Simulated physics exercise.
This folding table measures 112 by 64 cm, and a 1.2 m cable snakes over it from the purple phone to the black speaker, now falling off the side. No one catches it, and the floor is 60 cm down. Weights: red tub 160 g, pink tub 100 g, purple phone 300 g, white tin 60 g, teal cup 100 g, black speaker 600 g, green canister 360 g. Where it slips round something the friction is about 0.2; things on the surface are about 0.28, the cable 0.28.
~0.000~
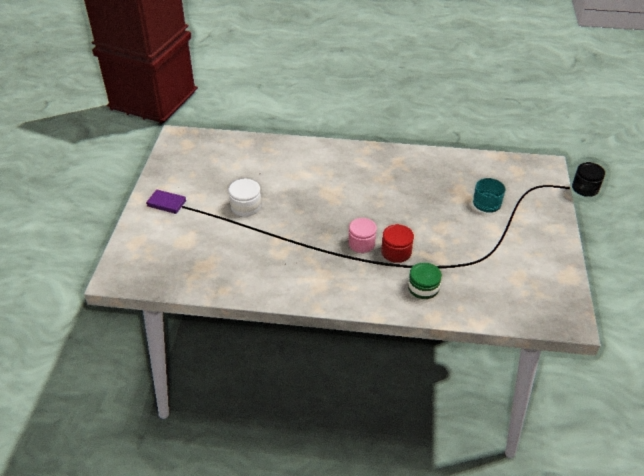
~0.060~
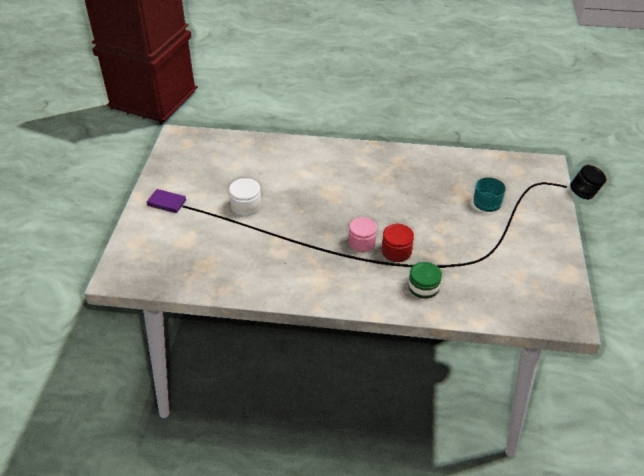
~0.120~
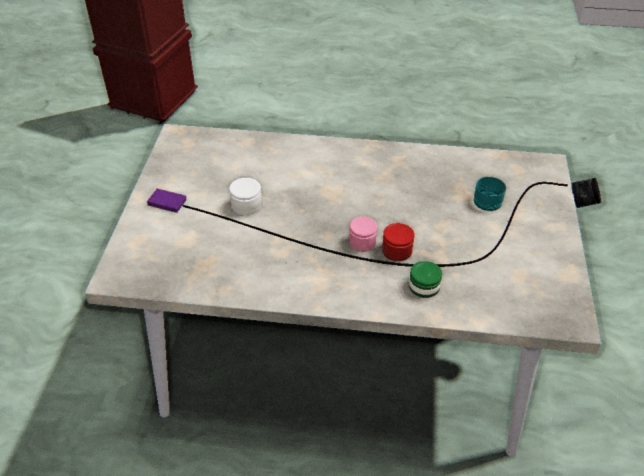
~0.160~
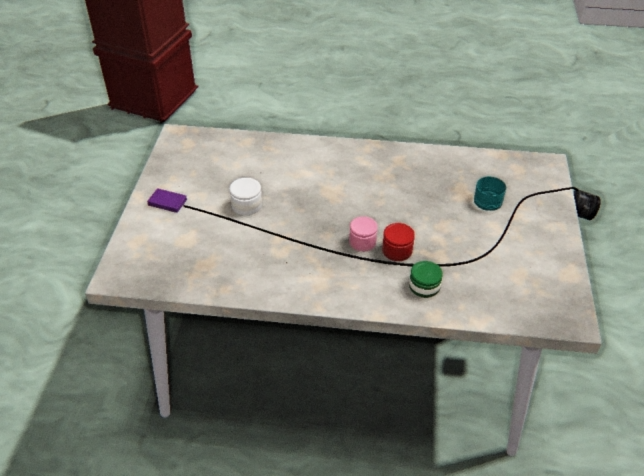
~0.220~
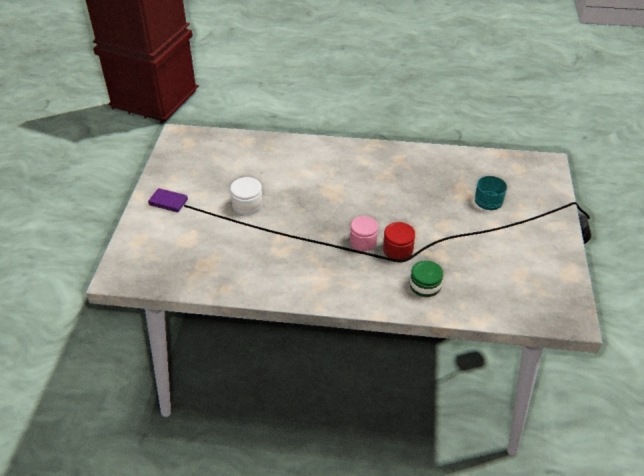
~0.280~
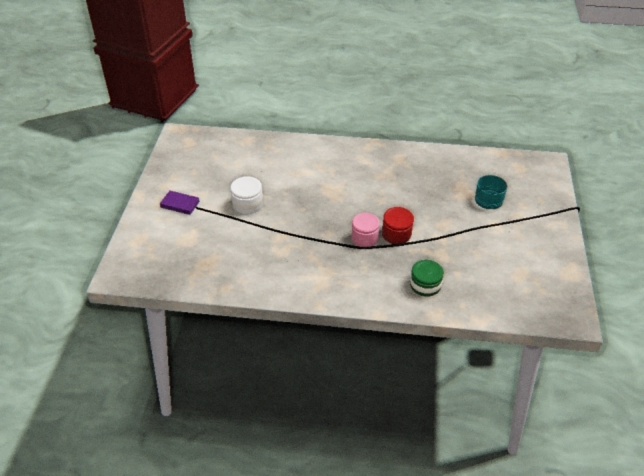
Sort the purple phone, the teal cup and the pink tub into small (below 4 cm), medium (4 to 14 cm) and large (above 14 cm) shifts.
Shifts - purple phone: Large; teal cup: Small; pink tub: Large.
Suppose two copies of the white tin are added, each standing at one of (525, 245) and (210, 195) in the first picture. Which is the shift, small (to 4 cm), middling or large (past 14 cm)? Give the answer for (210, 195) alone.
Net shift there: Minor.
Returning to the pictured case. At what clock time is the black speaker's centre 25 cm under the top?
At 0.30 s.
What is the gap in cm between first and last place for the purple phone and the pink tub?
I'd put the purple phone at around 90 centimetres and the pink tub at around 20 centimetres.
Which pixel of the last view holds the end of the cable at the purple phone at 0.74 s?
Around (448, 231).
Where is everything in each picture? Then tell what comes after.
The first picture shows purple phone (166, 199); teal cup (491, 187); pink tub (363, 227); cable runs through (529, 191) (499, 244) (311, 247).
The second picture shows black speaker (591, 173); cable runs through (528, 189).
The third picture shows black speaker (586, 193); cable runs through (528, 189).
The fourth picture shows black speaker (584, 205); cable runs through (539, 193).
The fifth picture shows black speaker (577, 230); cable runs through (577, 205) (231, 220).
The sixth picture shows purple phone (179, 200); teal cup (493, 184); pink tub (366, 222); cable runs through (526, 219) (433, 239) (333, 243) (244, 221).
By 0.5 s, the cable's tail end at (318, 222); purple phone 35 cm off its start, pink tub 19 cm off its start, red tub 26 cm off its start.
By 0.7 s, the cable's tail end at (448, 231); purple phone 67 cm off its start, pink tub 22 cm off its start, red tub 32 cm off its start.
By 1.0 s, the cable's tail end at (535, 241); purple phone 87 cm off its start at (522, 245), pink tub 22 cm off its start at (379, 165), red tub 32 cm off its start at (395, 146).
By 1.2 s, the cable's tail end at (571, 248); purple phone 95 cm off its start, pink tub 22 cm off its start, red tub 32 cm off its start.
By 2.4 s, the cable's tail end at (571, 248); purple phone 95 cm off its start at (556, 249), pink tub 22 cm off its start at (379, 165), teal cup 0 cm off its start at (493, 185), red tub 32 cm off its start at (395, 146).
